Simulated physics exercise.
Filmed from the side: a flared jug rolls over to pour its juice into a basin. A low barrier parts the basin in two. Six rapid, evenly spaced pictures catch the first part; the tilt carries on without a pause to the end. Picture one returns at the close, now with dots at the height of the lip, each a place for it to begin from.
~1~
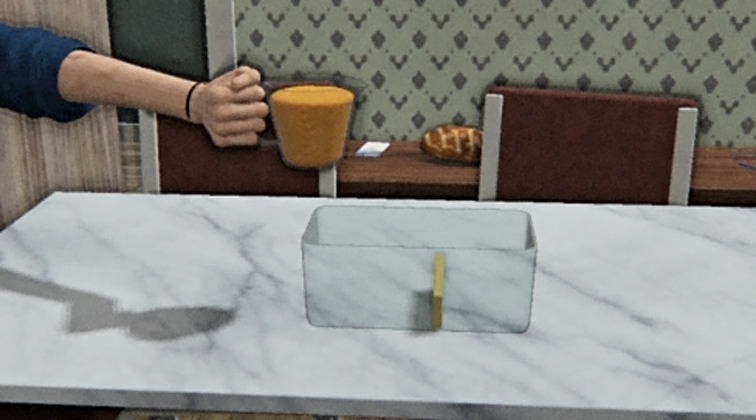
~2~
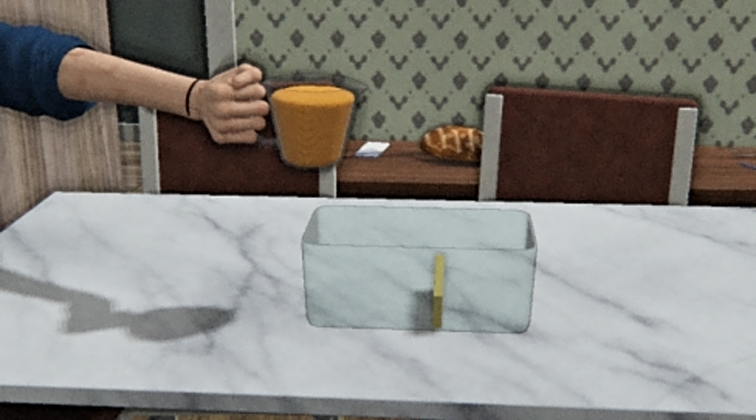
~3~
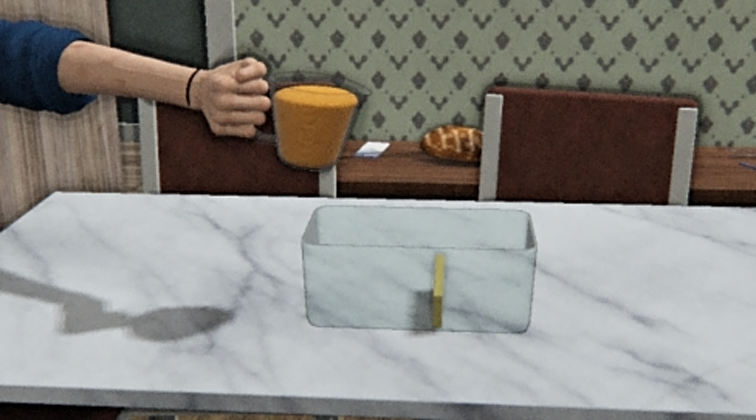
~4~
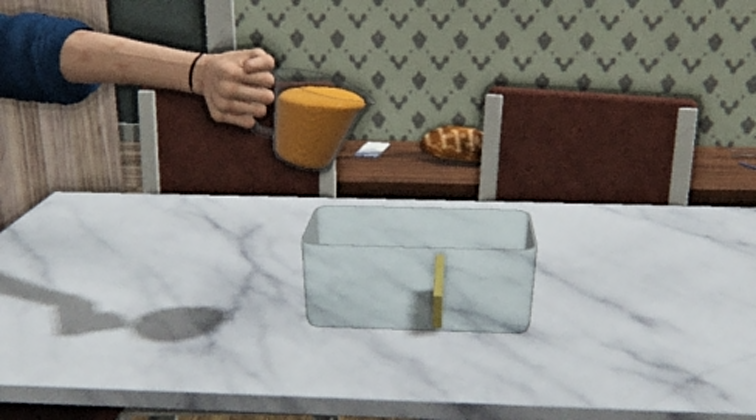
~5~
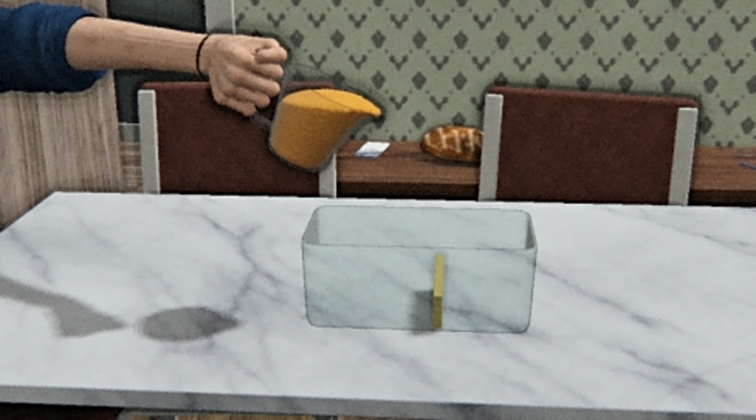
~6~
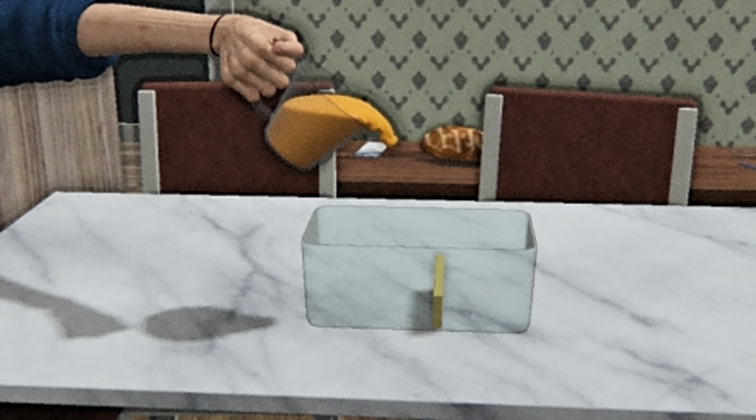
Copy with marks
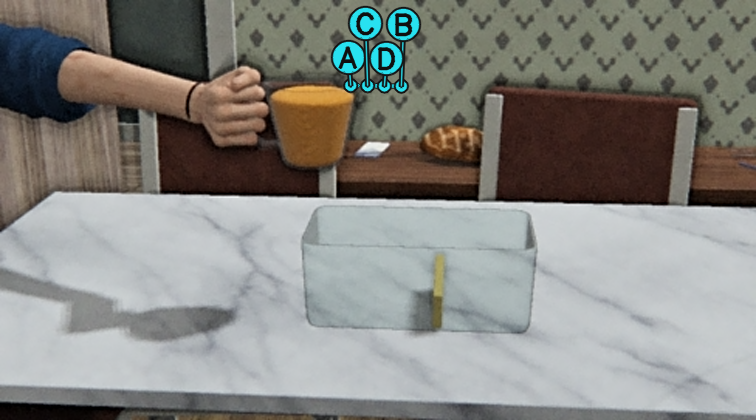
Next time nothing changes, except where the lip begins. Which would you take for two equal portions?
Spot B does it best.
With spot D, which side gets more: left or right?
More ends on the left.
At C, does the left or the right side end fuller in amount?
The left one.
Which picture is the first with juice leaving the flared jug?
In picture 5.
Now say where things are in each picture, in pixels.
Upright, lip at (366, 85); basin from (307, 323) to (530, 331); top of the wall at (439, 274); nothing has left yet.
Upright, lip at (368, 87); nothing has left yet.
Tipped about 7°, lip at (371, 93); nothing has left yet.
Tipped about 16°, lip at (375, 102); nothing has left yet.
Tipped about 28°, lip at (378, 115); juice is over the lip, down to (378, 115).
Tipped about 41°, lip at (378, 130); juice is over the lip, down to (392, 142).
On the marked copy, A at (350, 85); B at (401, 86); C at (367, 85); D at (384, 85).
With A, about 94 % ends left of the wall and 4 % right of it.
With B, about 51 % ends left of the wall and 47 % right of it.
With C, about 90 % ends left of the wall and 7 % right of it; 3 % is lost outside.
With D, about 72 % ends left of the wall and 26 % right of it.
